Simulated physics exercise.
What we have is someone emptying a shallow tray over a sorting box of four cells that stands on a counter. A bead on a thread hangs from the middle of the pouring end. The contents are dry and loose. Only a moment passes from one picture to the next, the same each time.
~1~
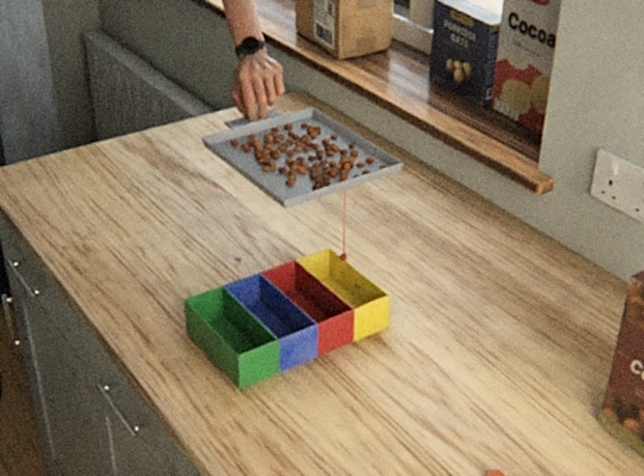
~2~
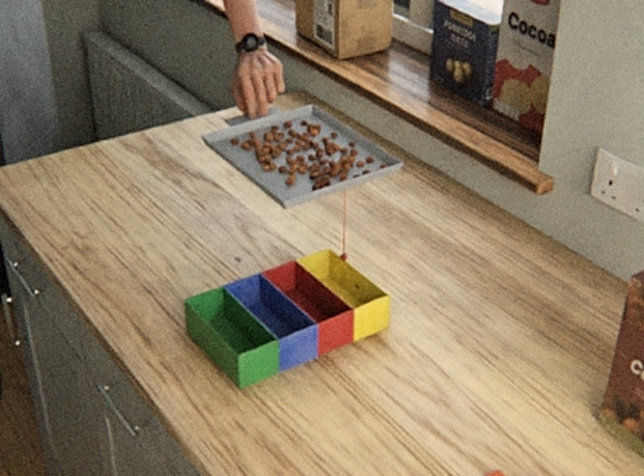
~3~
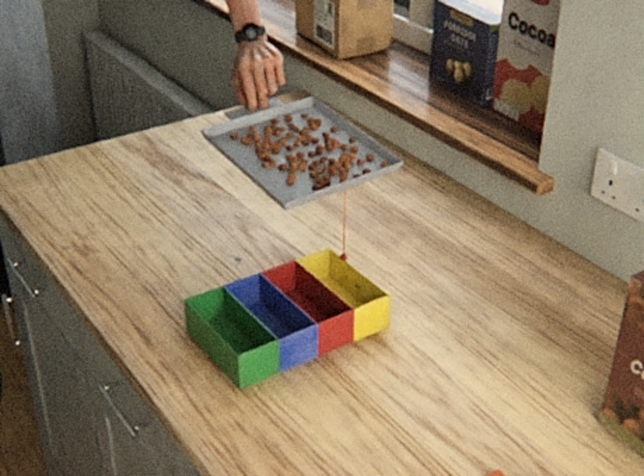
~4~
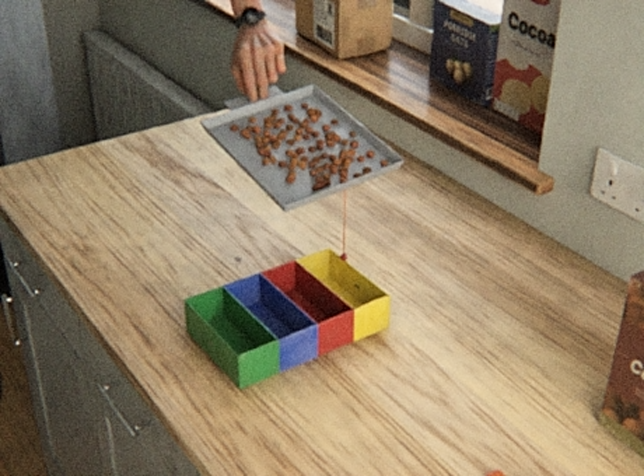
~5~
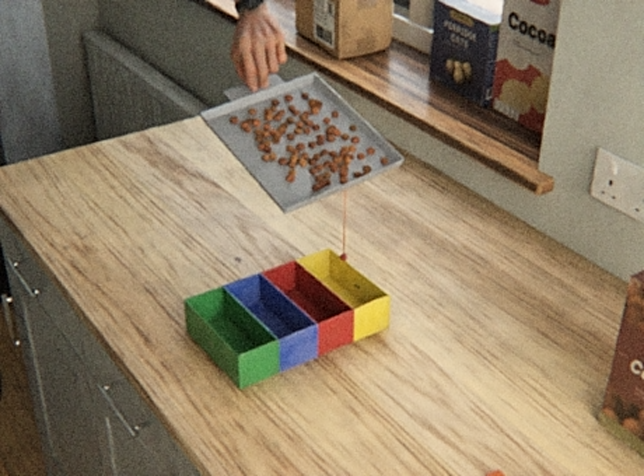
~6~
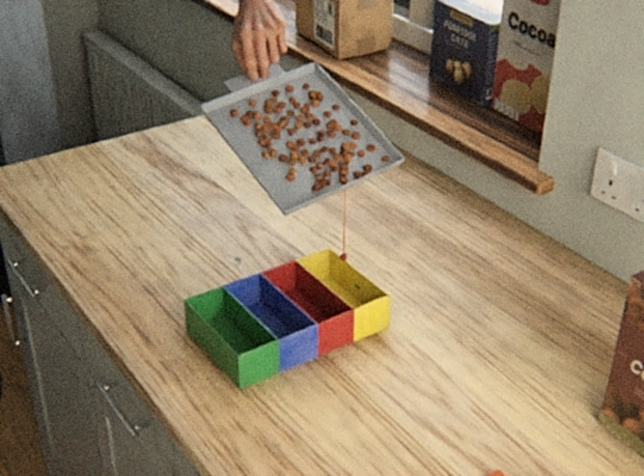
Hand with a wristwatch steadily tilting a grey tray of small brown pieces above a four-coloured sorting box on a wooden counter.
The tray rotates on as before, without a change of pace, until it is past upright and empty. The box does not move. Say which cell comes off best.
The red cell gets the most.
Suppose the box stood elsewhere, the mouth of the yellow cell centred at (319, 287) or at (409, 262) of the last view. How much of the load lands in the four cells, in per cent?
In turn 90 and 90 in a hundred.
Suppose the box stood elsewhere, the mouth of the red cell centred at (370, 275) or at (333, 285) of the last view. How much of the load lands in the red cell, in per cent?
Roughly 0 per cent, and 40 per cent.
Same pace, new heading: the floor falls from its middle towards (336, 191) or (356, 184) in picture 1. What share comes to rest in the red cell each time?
Near 30 % and 0 %.
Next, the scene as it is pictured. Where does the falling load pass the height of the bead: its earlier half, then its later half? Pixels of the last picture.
At about (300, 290), then at (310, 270).
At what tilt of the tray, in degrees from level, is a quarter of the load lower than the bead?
Roughly 80°.
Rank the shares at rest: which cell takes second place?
The runner-up: The yellow cell.
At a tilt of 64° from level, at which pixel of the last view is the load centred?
Near (314, 191).
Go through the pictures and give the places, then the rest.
The first picture shows corners of the pouring end at (285, 199) and (399, 162), level; middle of the load at (312, 158), bits of dog kibble; bead on its thread at (344, 257); green cell at (259, 361); blue cell at (298, 345); red cell at (336, 330); yellow cell at (372, 315).
The second picture shows corners of the pouring end at (285, 199) and (399, 162), level; middle of the load at (312, 157).
The third picture shows corners of the pouring end at (285, 201) and (399, 161), tipped barely, lowest at the left corner; middle of the load at (312, 154).
The fourth picture shows corners of the pouring end at (285, 203) and (400, 160), tipped a little, lowest at the left corner; middle of the load at (312, 149).
The fifth picture shows corners of the pouring end at (285, 206) and (400, 158), tipped clearly, lowest at the left corner; middle of the load at (312, 145).
The sixth picture shows corners of the pouring end at (286, 208) and (401, 157), tipped clearly, lowest at the left corner; middle of the load at (313, 141); green cell at (259, 361); blue cell at (298, 345); red cell at (336, 330); yellow cell at (372, 315).
Soon after the last picture, tray tipped steeply; nearly all on the tray; a small part falling or outside the box.
A little later, tray tipped past a quarter turn; a stray few on the tray; about half in the red cell; a small part in the yellow cell; a small part in the blue cell; a stray few in the green cell; about a quarter falling or outside the box.
Later still, tray tipped past a quarter turn; about two thirds in the red cell; about a quarter in the yellow cell; a small part in the blue cell; a stray few in the green cell; a stray few falling or outside the box.
At rest, tray tipped past a quarter turn; about two thirds in the red cell; about a quarter in the yellow cell; a small part in the blue cell; a stray few in the green cell; a stray few outside the box.
